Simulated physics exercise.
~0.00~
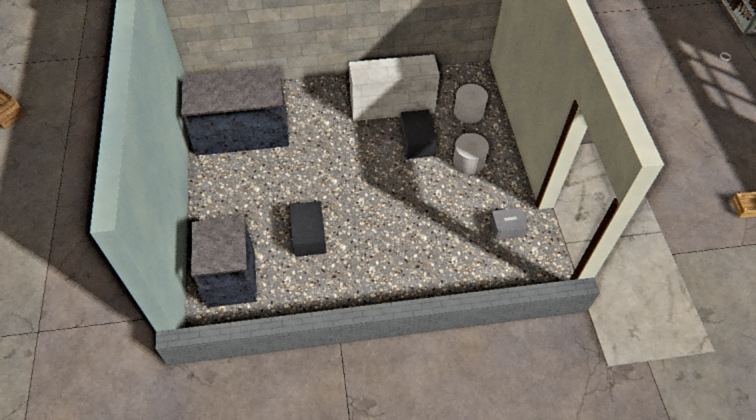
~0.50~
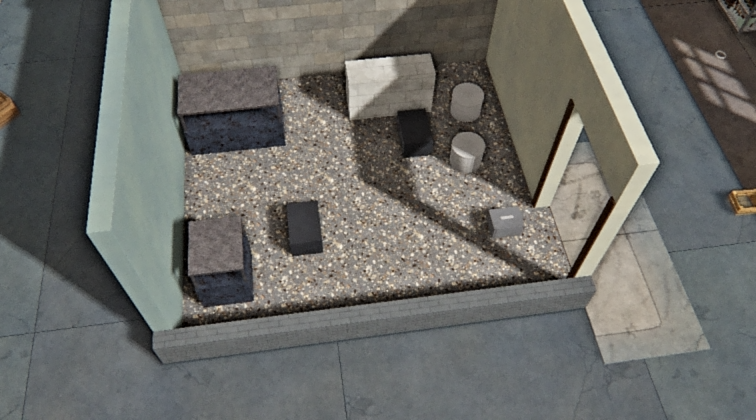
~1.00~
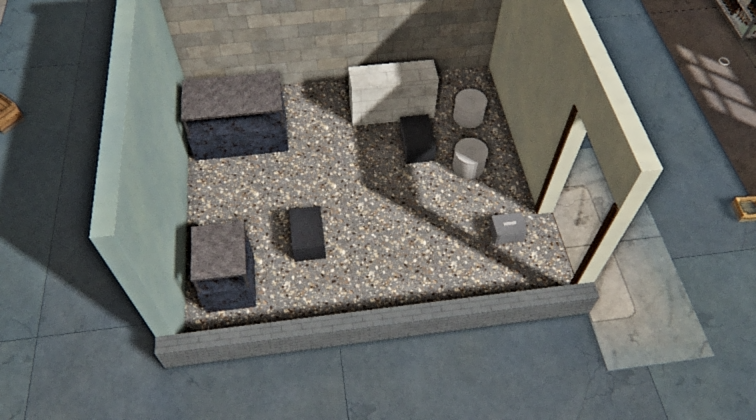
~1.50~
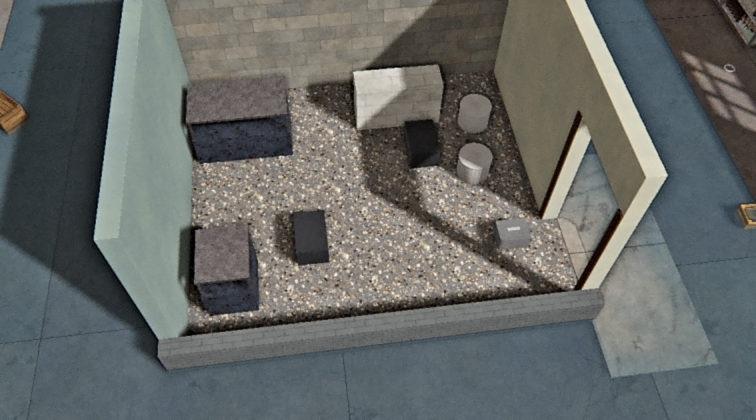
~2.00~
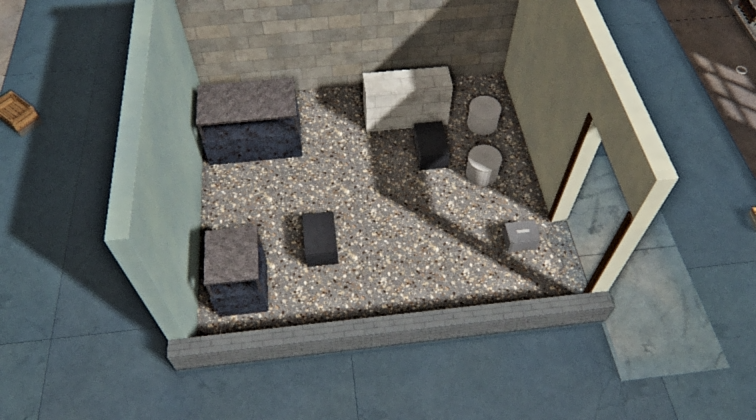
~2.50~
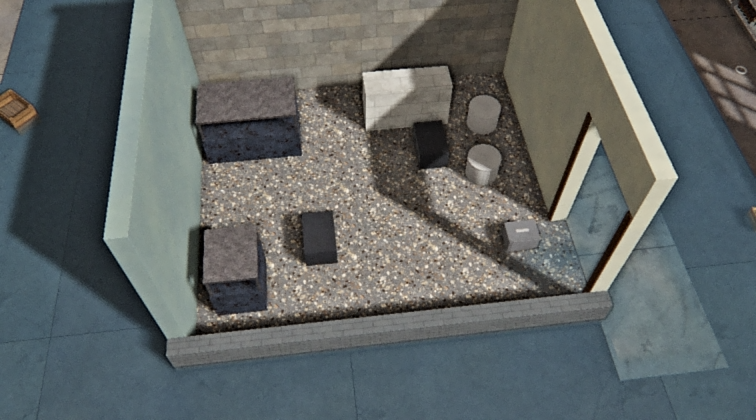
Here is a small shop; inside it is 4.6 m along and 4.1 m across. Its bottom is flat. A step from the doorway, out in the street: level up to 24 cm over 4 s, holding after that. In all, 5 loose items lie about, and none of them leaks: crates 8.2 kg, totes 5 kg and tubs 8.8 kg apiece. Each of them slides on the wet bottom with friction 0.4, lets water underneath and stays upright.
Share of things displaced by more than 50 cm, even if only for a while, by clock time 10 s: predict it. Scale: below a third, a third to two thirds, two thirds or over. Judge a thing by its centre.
Prediction: A middle fraction.
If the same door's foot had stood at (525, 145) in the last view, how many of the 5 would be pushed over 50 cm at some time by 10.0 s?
Then 4 of them would.
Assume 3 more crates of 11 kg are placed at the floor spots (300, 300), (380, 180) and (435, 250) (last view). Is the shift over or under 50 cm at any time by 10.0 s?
One by one, in that order: Below it, above it, above it.
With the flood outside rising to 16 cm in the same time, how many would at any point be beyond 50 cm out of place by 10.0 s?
The count would be 2.
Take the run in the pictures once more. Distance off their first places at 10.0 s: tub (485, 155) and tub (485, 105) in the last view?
Respectively 0 and 0 centimetres.
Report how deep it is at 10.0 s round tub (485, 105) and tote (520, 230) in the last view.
Close to 2 and 8 centimetres.
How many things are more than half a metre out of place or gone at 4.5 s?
The count is 1.
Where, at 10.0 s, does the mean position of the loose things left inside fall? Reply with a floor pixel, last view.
The centre sits near (404, 144).
After 3.5 s 1 of 5 are over 50 cm from their spots; 0 afloat.
After 4.5 s 1 of 5 are over 50 cm from their spots; 0 afloat.
After 7.0 s 2 of 5 are over 50 cm from their spots; 1 afloat.
After 10.0 s 2 of 5 are over 50 cm from their spots, and 2 have been at some point; 3 afloat.
